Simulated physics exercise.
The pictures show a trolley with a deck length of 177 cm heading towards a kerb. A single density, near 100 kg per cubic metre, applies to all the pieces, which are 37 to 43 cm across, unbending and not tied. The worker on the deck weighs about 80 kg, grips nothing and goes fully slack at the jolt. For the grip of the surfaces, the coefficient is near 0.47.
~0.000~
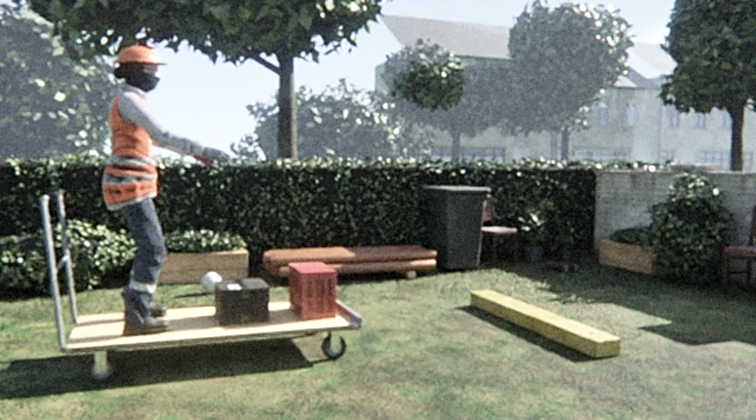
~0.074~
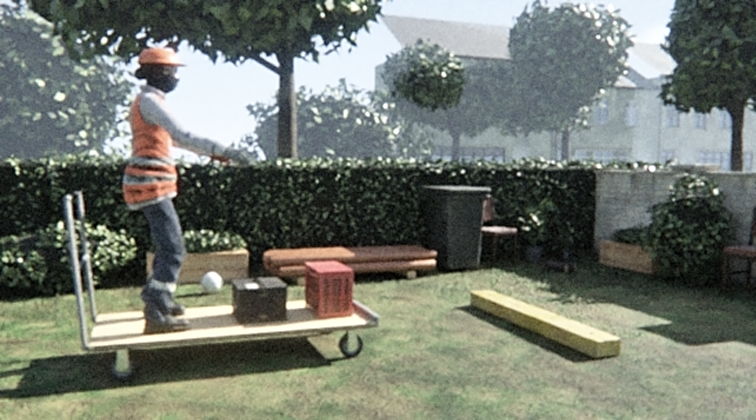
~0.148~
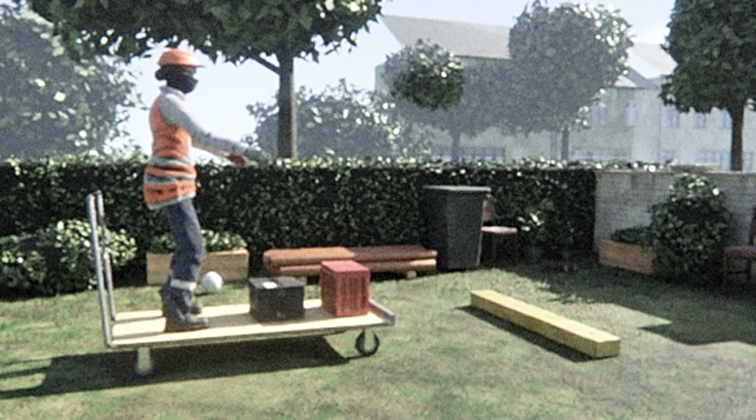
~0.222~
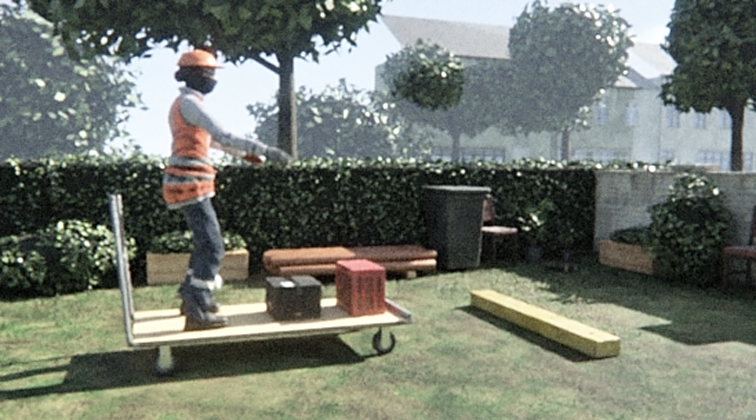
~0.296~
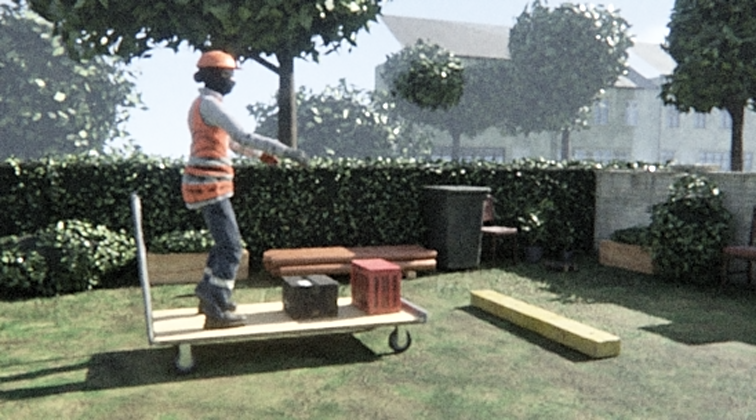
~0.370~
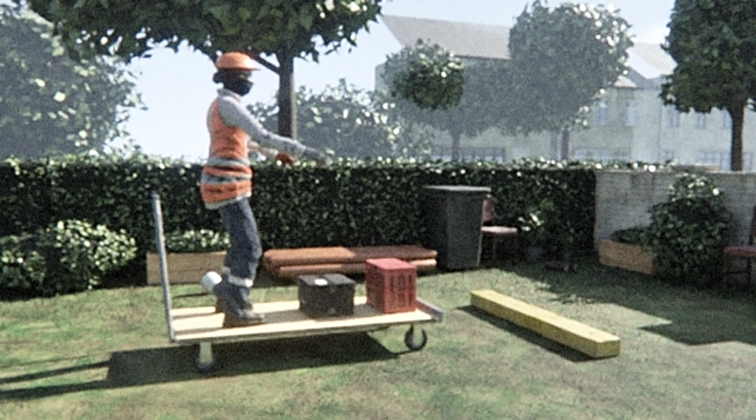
A worker in an orange vest rides a flat trolley rightward across grass, arms outstretched.
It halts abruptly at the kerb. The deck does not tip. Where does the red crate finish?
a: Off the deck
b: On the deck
Option b: On the deck.
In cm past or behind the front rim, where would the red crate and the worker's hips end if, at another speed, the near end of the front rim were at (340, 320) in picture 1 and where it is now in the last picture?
Red: 50 cm past; hips: 30 cm behind.
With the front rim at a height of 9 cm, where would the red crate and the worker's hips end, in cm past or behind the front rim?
Red 20 behind, hips 110 behind.
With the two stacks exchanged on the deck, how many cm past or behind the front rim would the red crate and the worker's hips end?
After the swap, red stops 50 cm short of the rim while the hips stop 110 cm short.
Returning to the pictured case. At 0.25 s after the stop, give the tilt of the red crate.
Roughly 20 degrees.
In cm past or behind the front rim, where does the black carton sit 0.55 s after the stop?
Some 45 cm behind it.
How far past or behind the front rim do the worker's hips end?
Some 110 cm behind it.
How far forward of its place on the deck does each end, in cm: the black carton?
About: Black 25.
After 0.98 s the deck stops.
After 1.53 s the red crate is 16 cm behind the rim, tilted 5°, near (516, 277) in the last picture's view.
After 1.98 s the red crate is 18 cm behind the rim, tilted 5°, near (514, 277) in the last picture's view.
At rest, 2.5 s, nothing is past the rim; behind it, red crate, black carton and the worker's hips.
